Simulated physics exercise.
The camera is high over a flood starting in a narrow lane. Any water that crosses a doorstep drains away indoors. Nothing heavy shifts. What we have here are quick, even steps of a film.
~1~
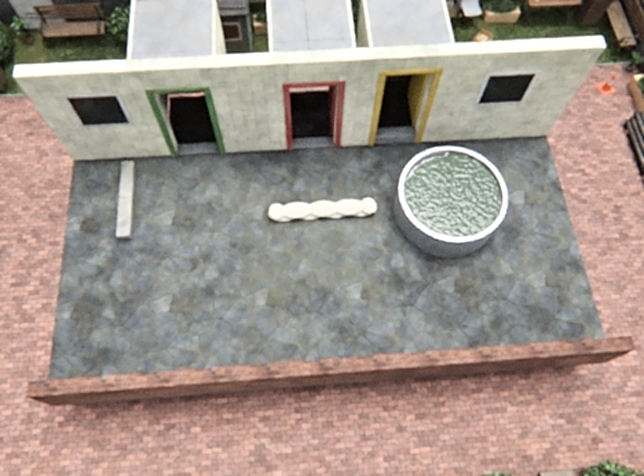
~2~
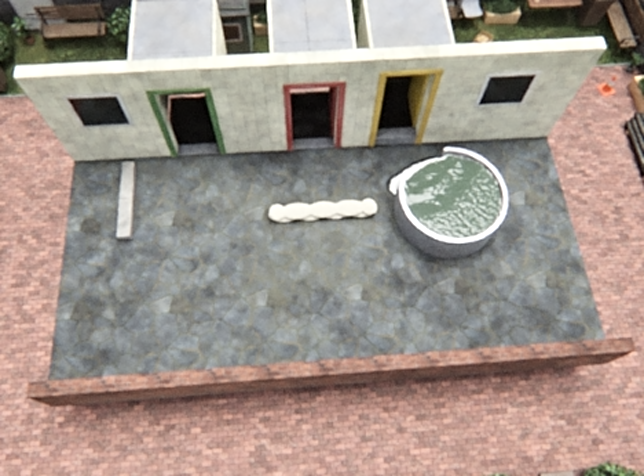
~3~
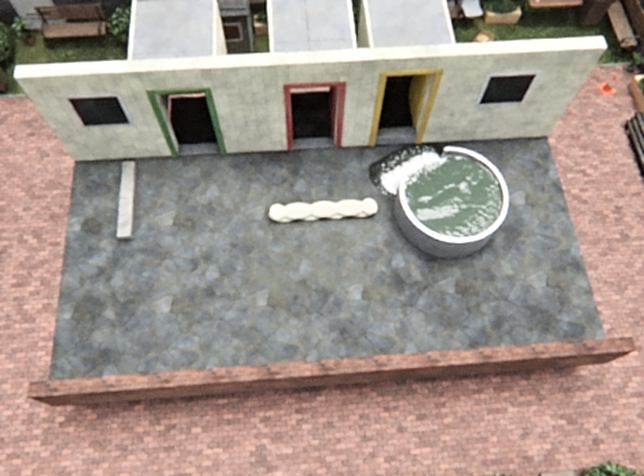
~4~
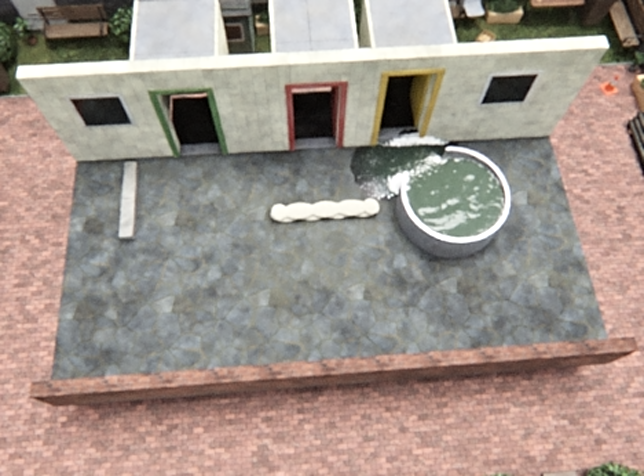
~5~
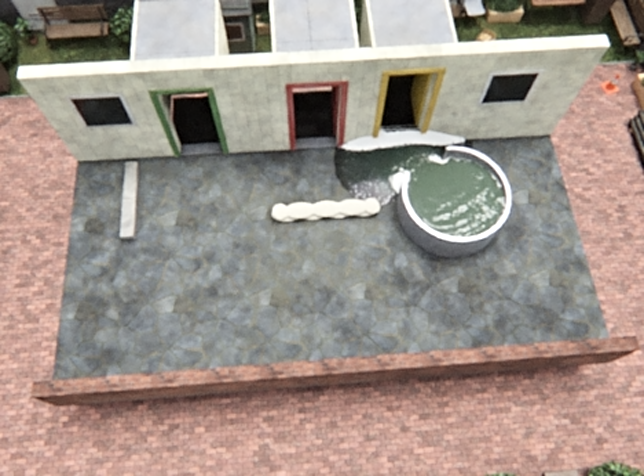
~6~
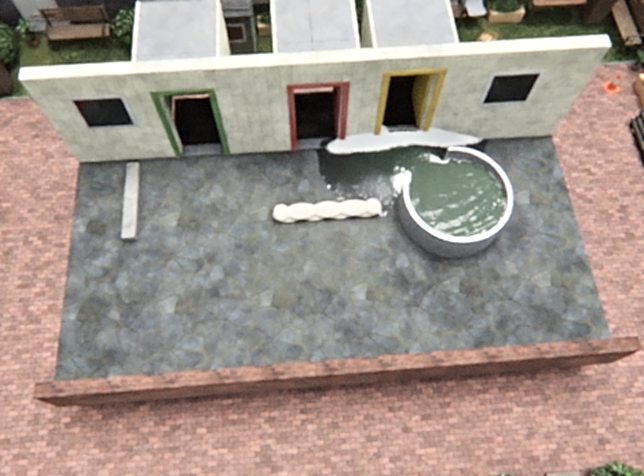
In a paved yard, water pours from the round pool's far side and spreads left along the wall.
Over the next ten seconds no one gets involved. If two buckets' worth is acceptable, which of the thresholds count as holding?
The green door does not count, the yellow door does not count, the red door does not count.
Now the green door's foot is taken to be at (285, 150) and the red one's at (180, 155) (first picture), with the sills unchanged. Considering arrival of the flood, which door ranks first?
I reckon it's the yellow door.
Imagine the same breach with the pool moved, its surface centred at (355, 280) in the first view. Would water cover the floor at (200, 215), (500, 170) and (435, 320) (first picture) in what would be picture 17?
Going through the three places: In the spill, out of reach, out of reach.
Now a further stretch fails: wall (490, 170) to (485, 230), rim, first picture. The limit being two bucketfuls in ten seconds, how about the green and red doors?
The green door stays below the mark and the red door stays below the mark.
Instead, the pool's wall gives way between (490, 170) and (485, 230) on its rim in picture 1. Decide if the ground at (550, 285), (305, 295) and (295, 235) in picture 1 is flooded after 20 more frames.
Submerged, bone-dry, bone-dry.
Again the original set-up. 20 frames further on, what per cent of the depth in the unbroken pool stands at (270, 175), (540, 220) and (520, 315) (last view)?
The depth comes out near 6, 2 and 0 per cent.
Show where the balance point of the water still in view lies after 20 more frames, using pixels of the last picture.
Centre of the water: Near (351, 193).
A moment on, water covers 15 % of the floor; the green door not reached, the yellow door far over two buckets in, the red door under two buckets in.
Next, water covers 30 % of the floor; the green door wet at the sill, nothing in, the yellow door far over two buckets in, the red door over two buckets in.
Then, water covers 40 % of the floor; the green door wet at the sill, nothing in, the yellow door far over two buckets in, the red door over two buckets in.
Later, water covers 45 % of the floor; the green door under two buckets in, the yellow door far over two buckets in, the red door over two buckets in.
In the end, water covers 60 % of the floor; the green door over two buckets in, the yellow door far over two buckets in, the red door over two buckets in.
